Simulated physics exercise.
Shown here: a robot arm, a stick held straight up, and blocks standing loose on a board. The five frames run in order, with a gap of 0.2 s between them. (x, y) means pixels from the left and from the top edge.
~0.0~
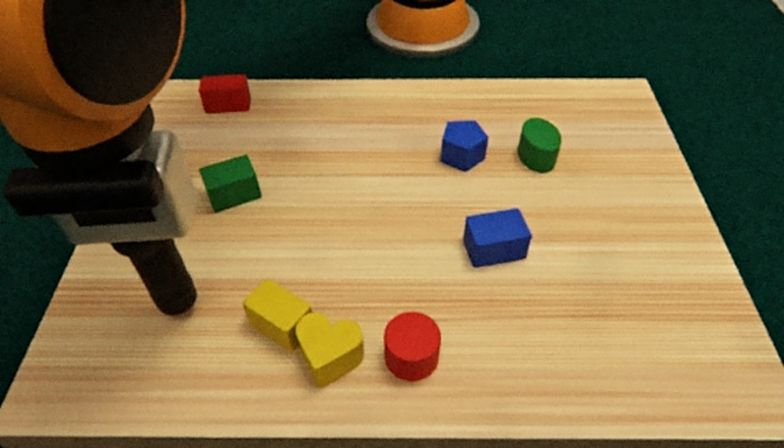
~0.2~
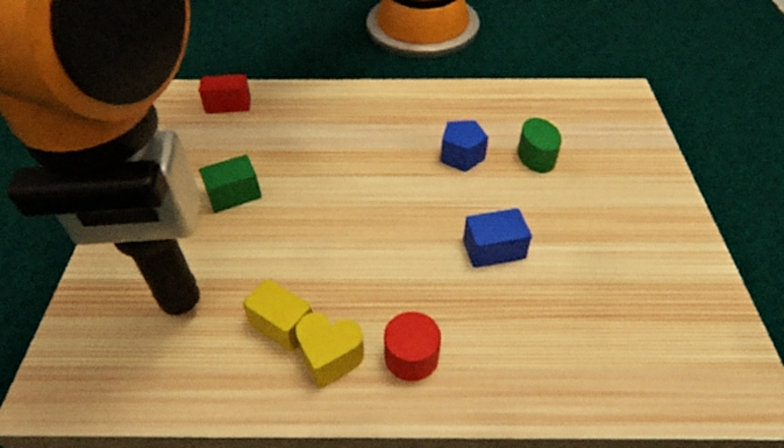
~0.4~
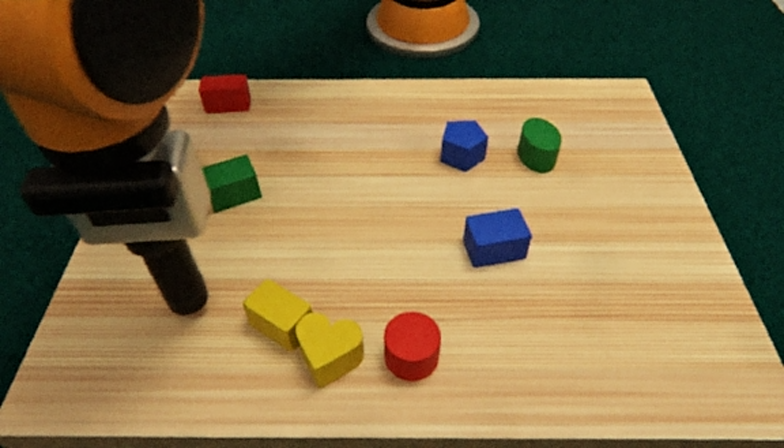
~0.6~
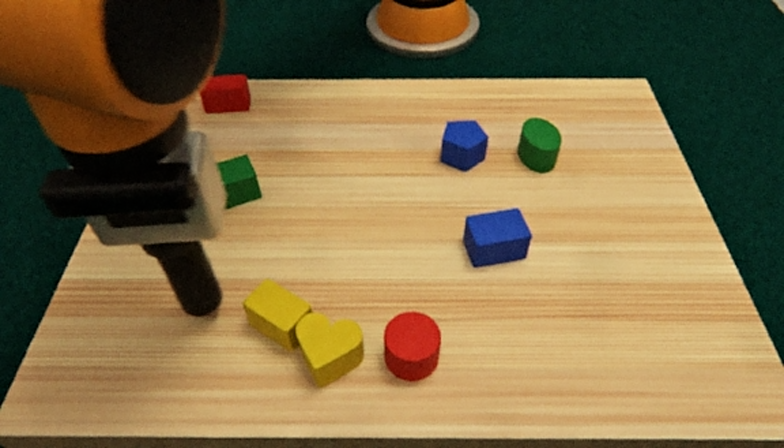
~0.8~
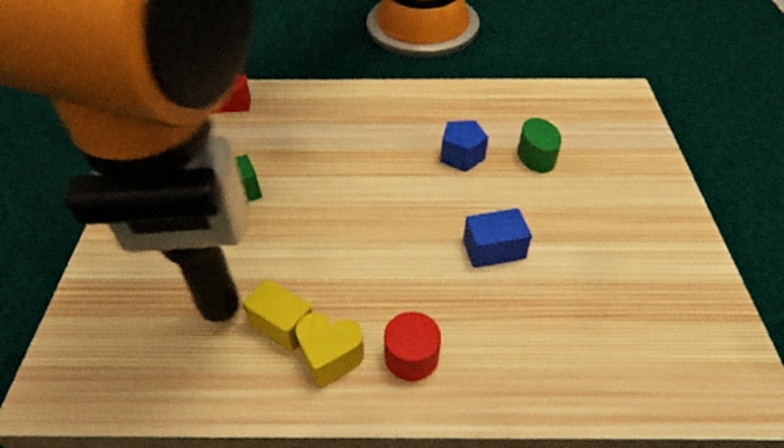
A pale wooden board lies on a dark green surface, seen from a fixed raised view. Two yellow blocks, one oblong and one heart-shaped, sit by a red round block near the front, with a green and a red block at upper left and two blue blocks and a green cylinder to the right. An orange and black robot arm moves its dark stick a short way rightward, nearer the yellow oblong, while every block stays still.
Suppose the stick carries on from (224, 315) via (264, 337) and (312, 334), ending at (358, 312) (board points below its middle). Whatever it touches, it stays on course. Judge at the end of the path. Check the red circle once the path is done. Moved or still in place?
It is still on its spot.
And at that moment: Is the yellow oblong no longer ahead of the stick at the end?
It seems not.
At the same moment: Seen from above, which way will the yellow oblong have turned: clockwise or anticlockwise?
Prediction: Counterclockwise.
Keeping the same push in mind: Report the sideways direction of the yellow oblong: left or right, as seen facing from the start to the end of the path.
The shift goes left.
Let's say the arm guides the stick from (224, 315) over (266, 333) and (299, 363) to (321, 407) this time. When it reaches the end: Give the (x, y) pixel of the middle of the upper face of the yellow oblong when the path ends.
The middle of its upper face should be somewhere near (335, 307).
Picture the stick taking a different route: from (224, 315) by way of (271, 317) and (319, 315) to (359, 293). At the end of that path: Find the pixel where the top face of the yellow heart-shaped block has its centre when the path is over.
Its top middle is near (365, 349).
The first path, step by step. One third of the way, stick (261, 328); yellow oblong (311, 306), turned 30° anticlockwise; yellow heart-shaped block (356, 345), turned 45° clockwise.
Two thirds of the way, stick (312, 324); yellow oblong (358, 293), turned 55° anticlockwise; yellow heart-shaped block (362, 344), turned 60° clockwise.
At the end, stick (357, 302); yellow oblong (402, 274), turned 50° anticlockwise; yellow heart-shaped block (362, 344), turned 60° clockwise; red circle not moved.
